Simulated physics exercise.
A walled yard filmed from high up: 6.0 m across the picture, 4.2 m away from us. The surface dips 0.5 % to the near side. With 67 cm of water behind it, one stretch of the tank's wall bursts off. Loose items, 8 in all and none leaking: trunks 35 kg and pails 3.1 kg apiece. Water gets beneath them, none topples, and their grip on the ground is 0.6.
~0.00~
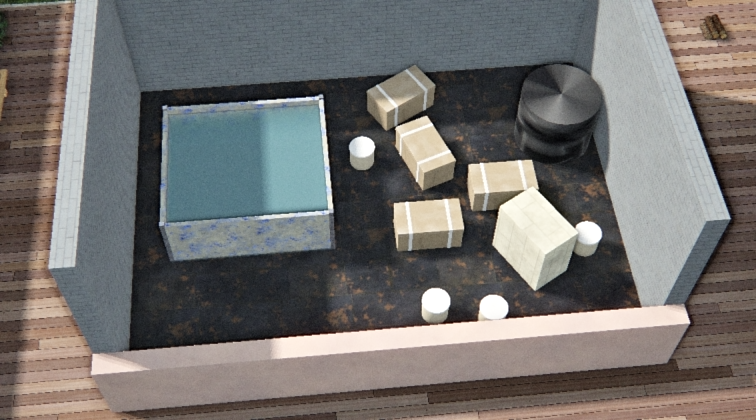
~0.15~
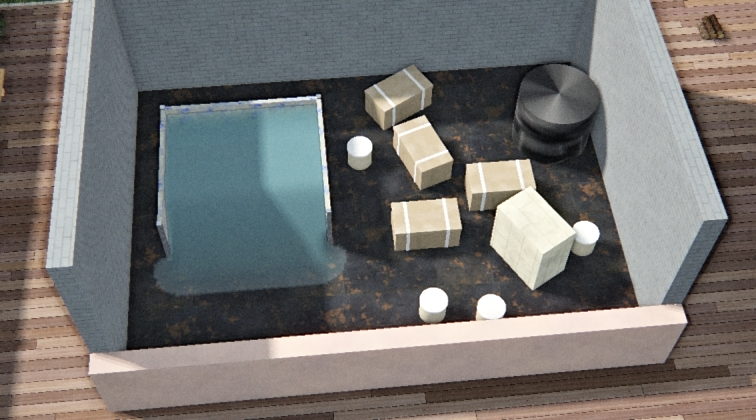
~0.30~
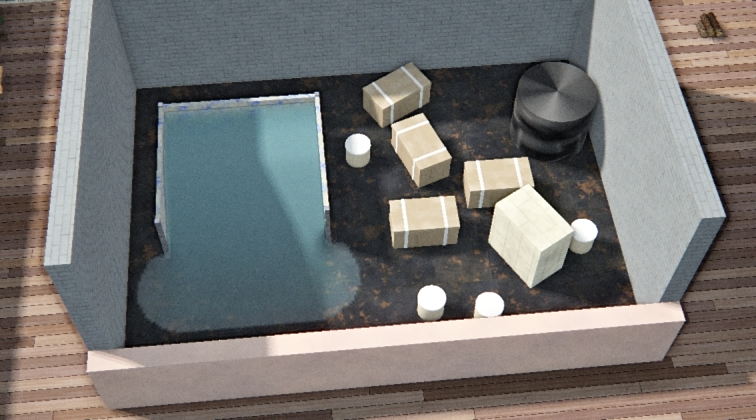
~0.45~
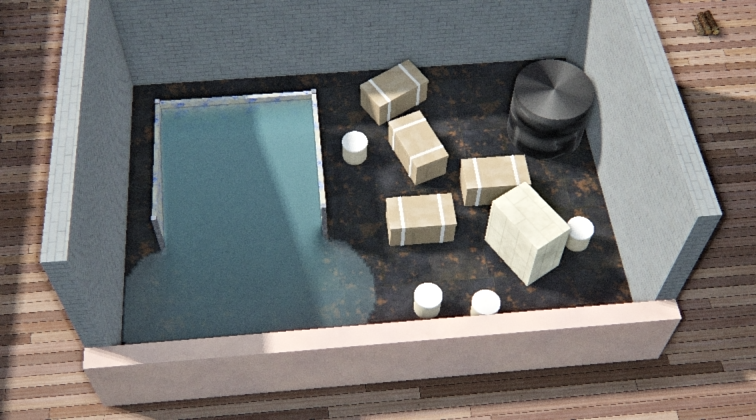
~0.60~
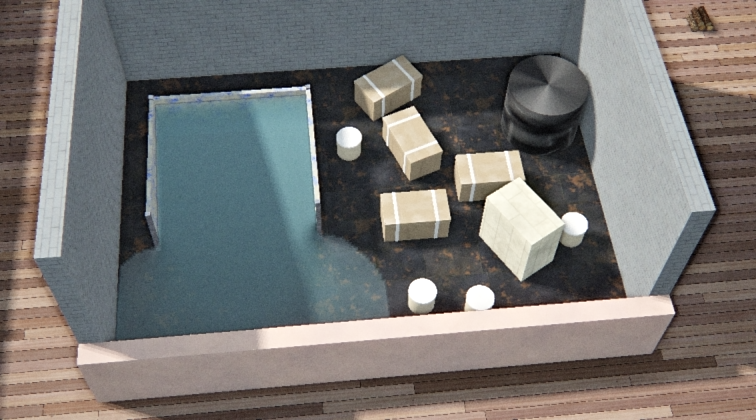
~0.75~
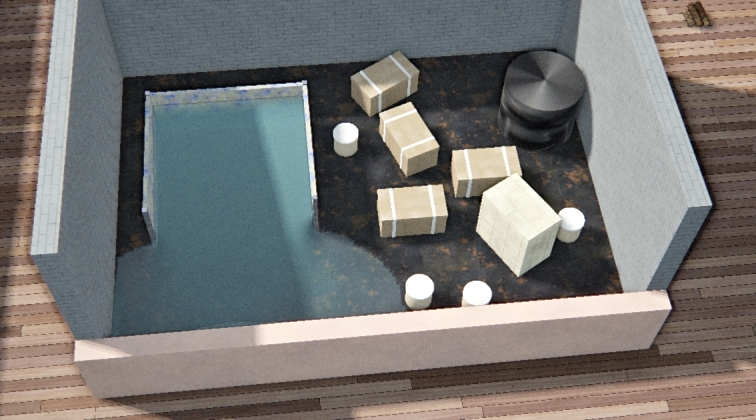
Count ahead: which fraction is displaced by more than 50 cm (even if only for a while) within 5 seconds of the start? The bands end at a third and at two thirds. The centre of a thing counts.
Share: One to two thirds.
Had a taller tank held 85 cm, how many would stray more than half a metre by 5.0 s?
In that case 5 of them.
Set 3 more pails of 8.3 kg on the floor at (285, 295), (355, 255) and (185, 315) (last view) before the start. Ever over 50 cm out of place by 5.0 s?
In turn: Over, more, past it.
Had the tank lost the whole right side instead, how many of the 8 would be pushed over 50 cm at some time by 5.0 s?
In that case 8 of them.
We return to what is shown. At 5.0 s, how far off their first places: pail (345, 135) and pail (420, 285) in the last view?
In turn: 0 cm, 200 cm.
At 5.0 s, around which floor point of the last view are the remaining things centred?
Near (433, 150).
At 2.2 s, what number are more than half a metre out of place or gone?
I count 2.
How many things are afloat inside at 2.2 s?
At that moment 1.
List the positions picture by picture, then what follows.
A trunk at (401, 88), on the bottom; a trunk at (425, 144), on the bottom; 3.3 m2 under water; 0 of 8 have shifted, in the first picture.
A trunk at (399, 88) rests on the ground; a trunk at (423, 143), on the bottom; water covers 4.4 m2; 0 of 8 have shifted, in the second picture.
A trunk at (397, 85), on the bottom; a trunk at (421, 141), on the bottom; water covers 5.7 m2; 0 of 8 have shifted, in the third picture.
A trunk at (394, 83) rests on the ground; a trunk at (418, 138) rests on the ground; 7.4 m2 under water; 0 of 8 have shifted, in the fourth picture.
A trunk at (388, 78), on the bottom; a trunk at (412, 134) rests on the ground; water covers 7.8 m2; 0 of 8 have shifted, in the fifth picture.
A trunk at (385, 74), on the bottom; a trunk at (409, 130) rests on the ground; 8.1 m2 under water; 0 of 8 have shifted, in the sixth picture.
After 1.1 s 0 of 8 are over 50 cm from their spots; 0 afloat.
After 2.2 s 2 of 8 are over 50 cm from their spots; 1 afloat.
After 3.5 s 2 of 8 are over 50 cm from their spots; 2 afloat.
After 5.0 s 4 of 8 are over 50 cm from their spots, and 4 have been at some point; 3 afloat.
